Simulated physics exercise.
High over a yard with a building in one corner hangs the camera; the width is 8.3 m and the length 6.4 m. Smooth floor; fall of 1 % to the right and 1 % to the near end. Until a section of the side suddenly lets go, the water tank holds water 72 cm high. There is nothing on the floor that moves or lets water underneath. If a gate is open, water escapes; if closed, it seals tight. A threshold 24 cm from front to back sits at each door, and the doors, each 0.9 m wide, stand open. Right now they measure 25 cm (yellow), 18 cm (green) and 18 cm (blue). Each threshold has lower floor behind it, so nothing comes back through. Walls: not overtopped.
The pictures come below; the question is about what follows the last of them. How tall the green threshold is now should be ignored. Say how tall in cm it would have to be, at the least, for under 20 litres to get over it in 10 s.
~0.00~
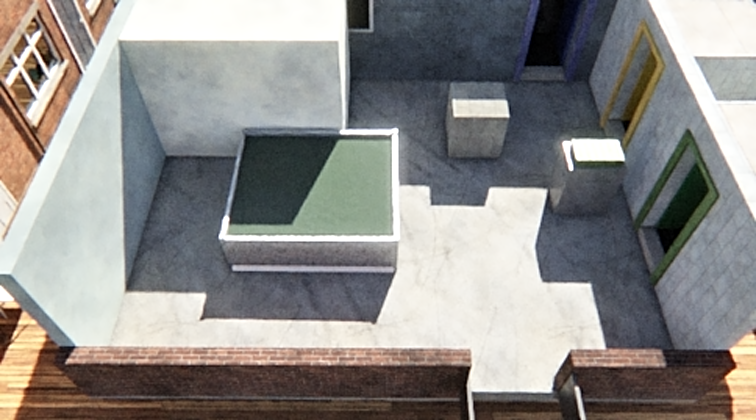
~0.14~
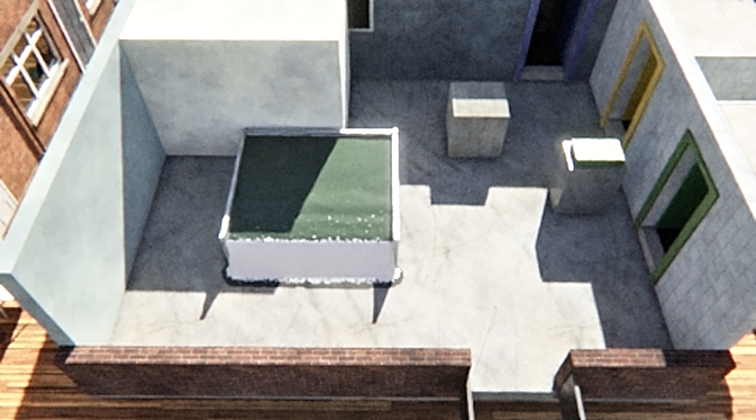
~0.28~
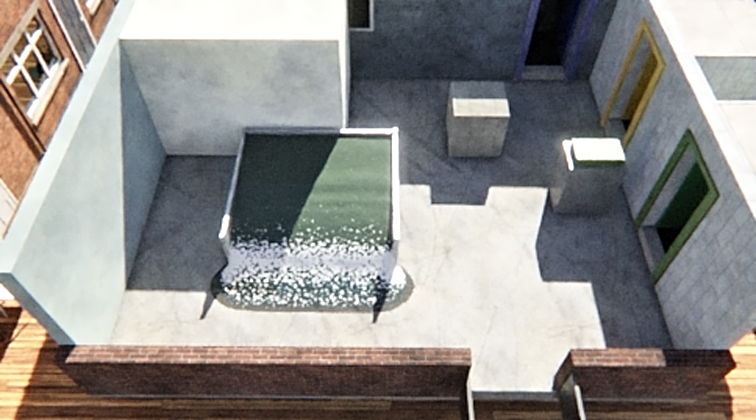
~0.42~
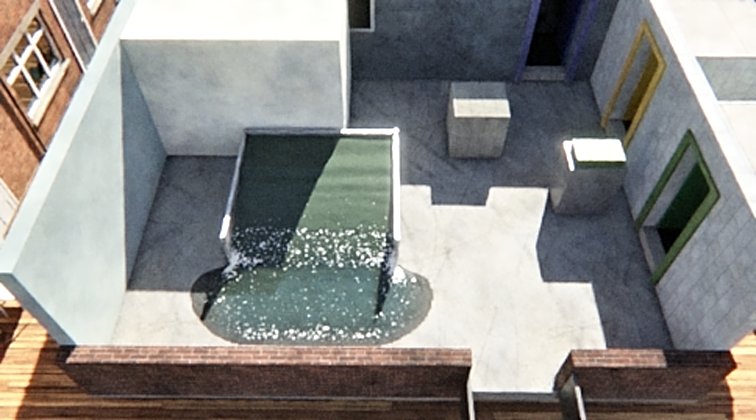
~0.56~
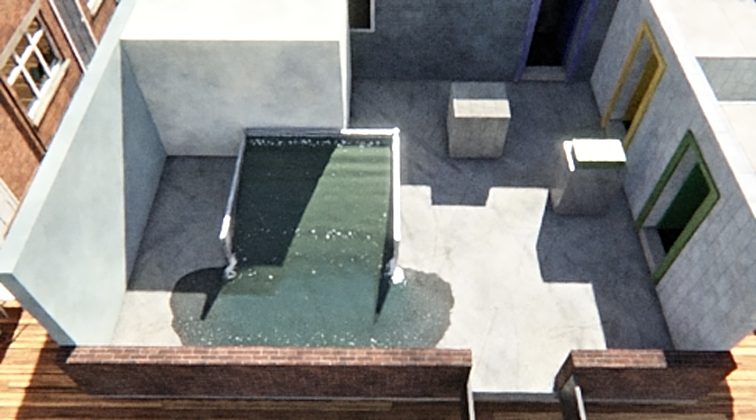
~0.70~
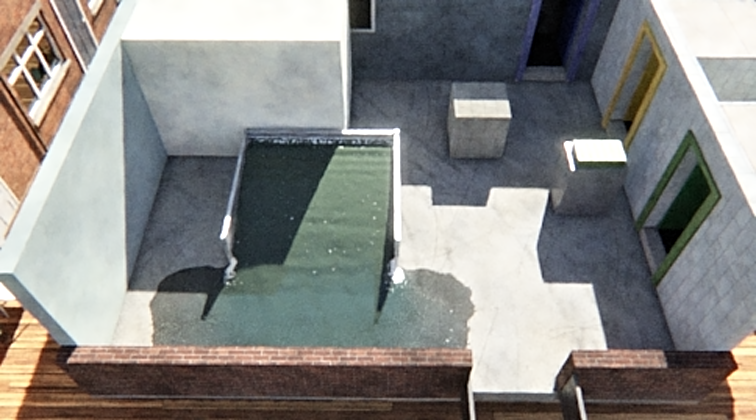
Some 17 cm would be enough.
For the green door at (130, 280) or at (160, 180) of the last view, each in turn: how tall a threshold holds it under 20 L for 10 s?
Minimums: About 21 cm and 22 cm.
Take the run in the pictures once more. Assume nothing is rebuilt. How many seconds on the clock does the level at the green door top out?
It peaks around 3.2 s.
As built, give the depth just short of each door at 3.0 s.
Lab note, cm: Yellow 0; green 16; blue 0.
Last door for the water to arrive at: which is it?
I'd go with the blue door.
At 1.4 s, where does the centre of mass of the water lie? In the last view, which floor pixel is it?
Centre estimate: (316, 264) px, approximately.
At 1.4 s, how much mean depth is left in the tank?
The mean depth is roughly 37 cm.
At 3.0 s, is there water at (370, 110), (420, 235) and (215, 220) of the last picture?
Untouched, untouched, awash.
After 1.4 s water covers 25 % of the floor, deepest (56 cm) near (307, 361); it has not reached the green door.
After 3.0 s water covers 55 % of the floor, deepest (42 cm) near (116, 370); 16 cm at the green door, 0 litres in over its 18 cm threshold.
After 10.0 s water covers 100 % of the floor, deepest (17 cm) near (558, 376); 12 cm at the green door, 12 litres in over its 18 cm threshold.
At the green door as built, the water arrived by 2.9 s and peaked near 22 cm at 3.2 s.
Run again over the same 10 s with other heights there, 30 litres in over 15.5 cm, 2 litres over 21 cm. The limit of 20 litres is kept from about 17 cm up.
